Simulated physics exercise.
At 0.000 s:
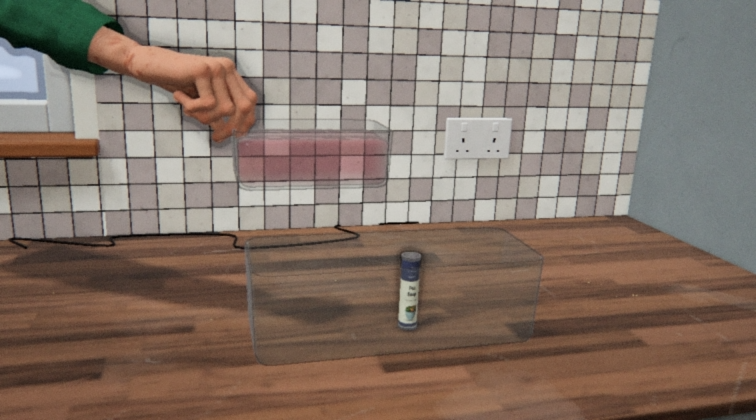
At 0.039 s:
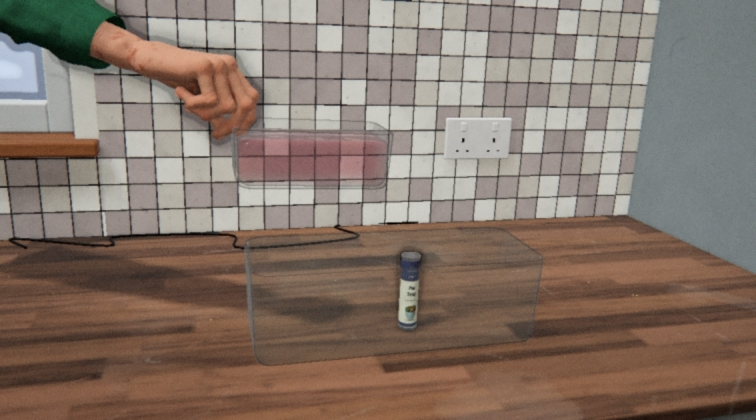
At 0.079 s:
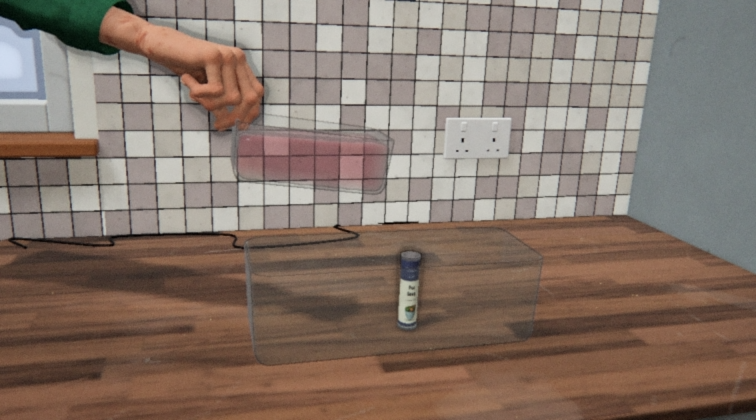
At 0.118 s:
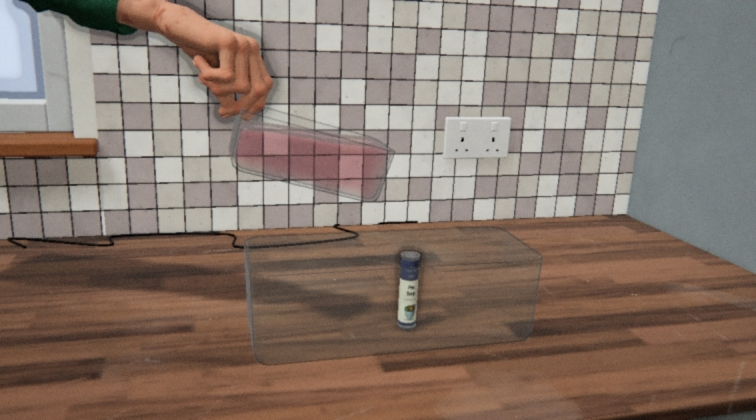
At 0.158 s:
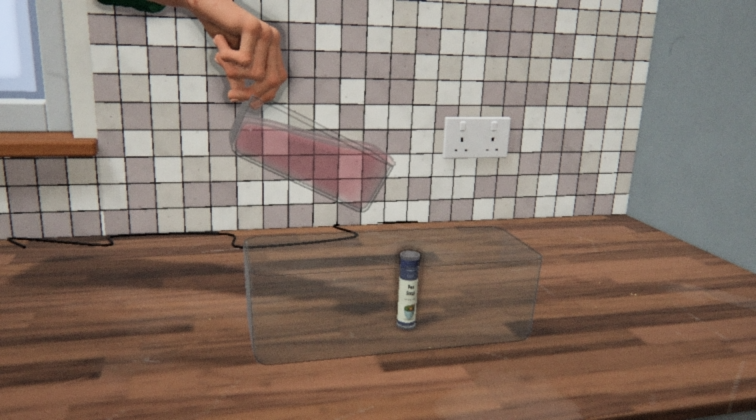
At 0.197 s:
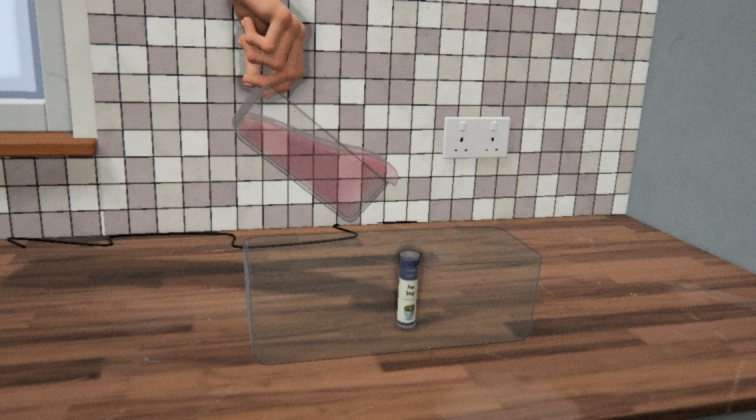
A clear oblong tub of pink liquid tilts steadily rightward above an empty basin as a hand holds its left end.
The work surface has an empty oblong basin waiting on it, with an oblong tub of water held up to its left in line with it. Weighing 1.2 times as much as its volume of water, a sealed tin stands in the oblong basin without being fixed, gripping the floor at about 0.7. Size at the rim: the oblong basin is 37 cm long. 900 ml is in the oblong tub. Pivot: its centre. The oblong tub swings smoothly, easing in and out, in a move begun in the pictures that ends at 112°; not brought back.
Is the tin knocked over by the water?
It overbalances.
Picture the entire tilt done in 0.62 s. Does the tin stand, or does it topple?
Then the tin tumbles.
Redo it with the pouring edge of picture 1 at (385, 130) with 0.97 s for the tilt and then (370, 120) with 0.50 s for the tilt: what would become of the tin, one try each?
First it stays on its base; then it tips over.
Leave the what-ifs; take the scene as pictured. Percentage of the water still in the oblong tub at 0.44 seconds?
Portion remaining: Approx. 10 per cent.
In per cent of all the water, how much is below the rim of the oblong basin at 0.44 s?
The basin holds roughly 72 in a hundred parts at that moment.
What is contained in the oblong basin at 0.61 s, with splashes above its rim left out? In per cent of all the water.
It works out near 88 per cent.
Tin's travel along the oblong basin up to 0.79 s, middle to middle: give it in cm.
Reading: Roughly 8 cm.
Then, 0.44 s in, the tilt is 109° and 11 per cent is still to pour; the tin stands where it began.
Then, 0.61 s in, the tilt is 112° and 3 per cent is still to pour; the tin stands 5 cm from where it began.
Then, 0.79 s in, the tilt is 112° and 0 per cent is still to pour; the tin leans 37°.
Then, 0.99 s in, the tilt is 112° and 0 per cent is still to pour; the tin lies on its side.
Finally, the tin lies on its side.
